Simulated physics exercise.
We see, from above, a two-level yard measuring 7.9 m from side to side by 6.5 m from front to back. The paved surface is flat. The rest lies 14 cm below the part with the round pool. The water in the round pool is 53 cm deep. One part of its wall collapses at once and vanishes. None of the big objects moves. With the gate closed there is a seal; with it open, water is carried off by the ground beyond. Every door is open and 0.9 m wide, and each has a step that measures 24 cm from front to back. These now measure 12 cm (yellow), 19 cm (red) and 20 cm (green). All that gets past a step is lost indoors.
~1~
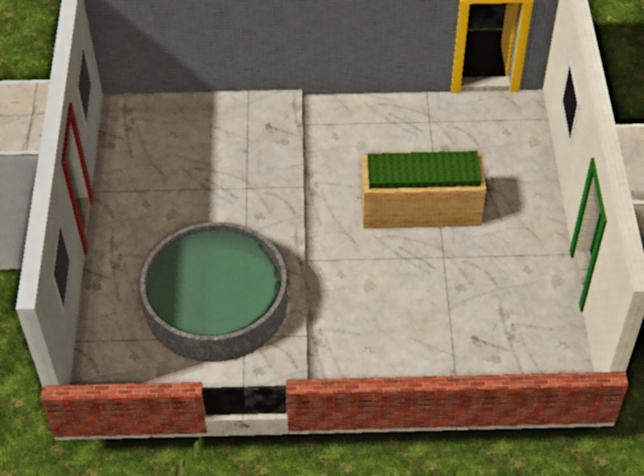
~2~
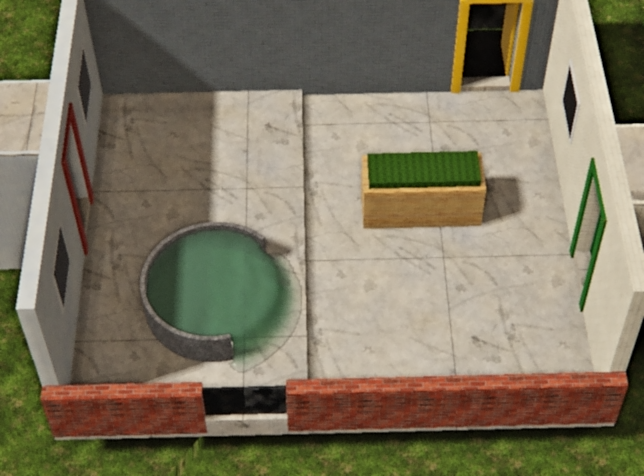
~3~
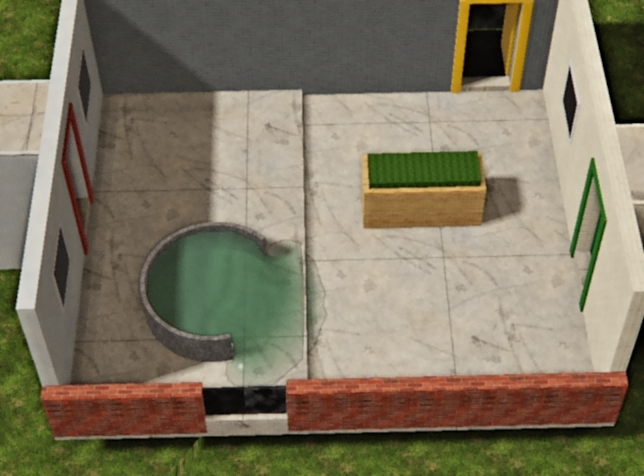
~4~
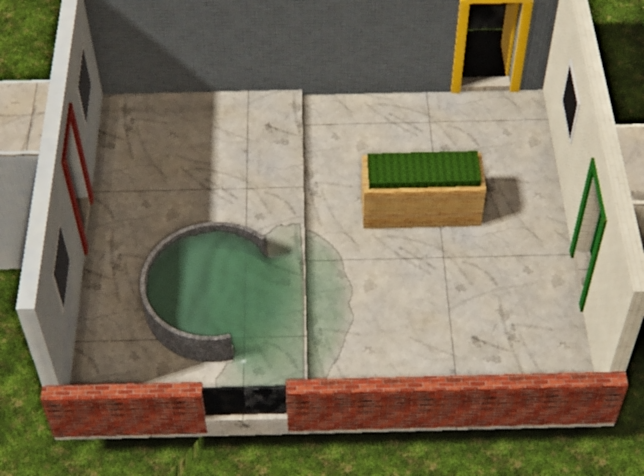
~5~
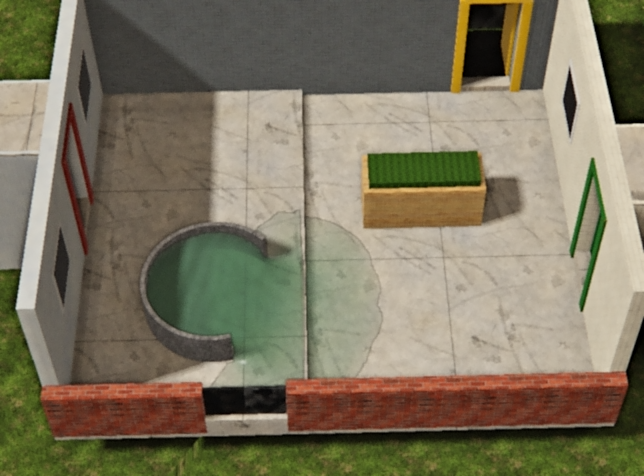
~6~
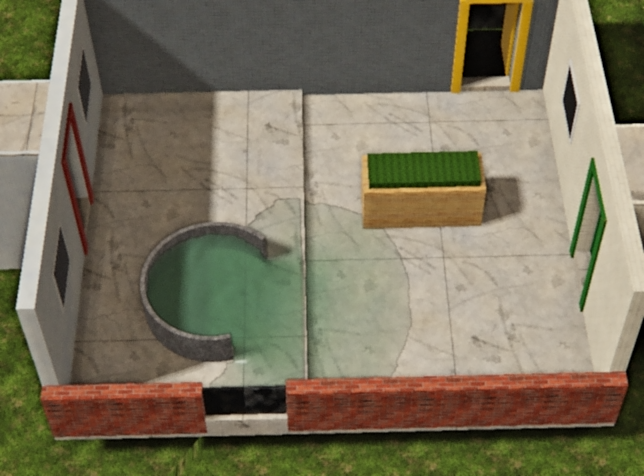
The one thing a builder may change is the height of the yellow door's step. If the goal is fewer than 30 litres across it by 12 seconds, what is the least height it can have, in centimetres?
The least height is roughly 9 cm.
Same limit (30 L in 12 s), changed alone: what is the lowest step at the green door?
About 15 cm at green.
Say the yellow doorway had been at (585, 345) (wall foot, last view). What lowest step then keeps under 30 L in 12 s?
About 22 cm.
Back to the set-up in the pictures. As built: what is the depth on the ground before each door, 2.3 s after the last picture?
Lab note, cm: Yellow 0; red 0; green 23.
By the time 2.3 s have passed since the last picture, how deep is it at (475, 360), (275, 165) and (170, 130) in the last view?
Around 10 cm, 0 cm and 0 cm.
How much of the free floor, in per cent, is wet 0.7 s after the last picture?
30 %.
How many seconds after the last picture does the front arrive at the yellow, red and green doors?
Yellow 4.0 s, red not within the 12 s, green 1.4 s.
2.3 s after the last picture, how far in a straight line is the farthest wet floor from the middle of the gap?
Around 5.6 m from the gap.
Then, 0.7 s after the last picture water covers 30 % of the floor, deepest (22 cm) near (324, 408); it has not reached the yellow door.
Then, 2.3 s after the last picture water covers 45 % of the floor, deepest (33 cm) near (578, 402); it has not reached the yellow door.
Then, 11.3 s after the last picture water covers 55 % of the floor, deepest (11 cm) near (385, 93); 6 cm at the yellow door, 7 litres in over its 12 cm step.
At the yellow door as built, the water peaked near 15 cm, 5.3 s after the last picture.
With a step of 7.5 cm, 50 litres would have come in within the 12 s; with 10 cm, 20 litres. So under 30 litres takes about 9 cm.
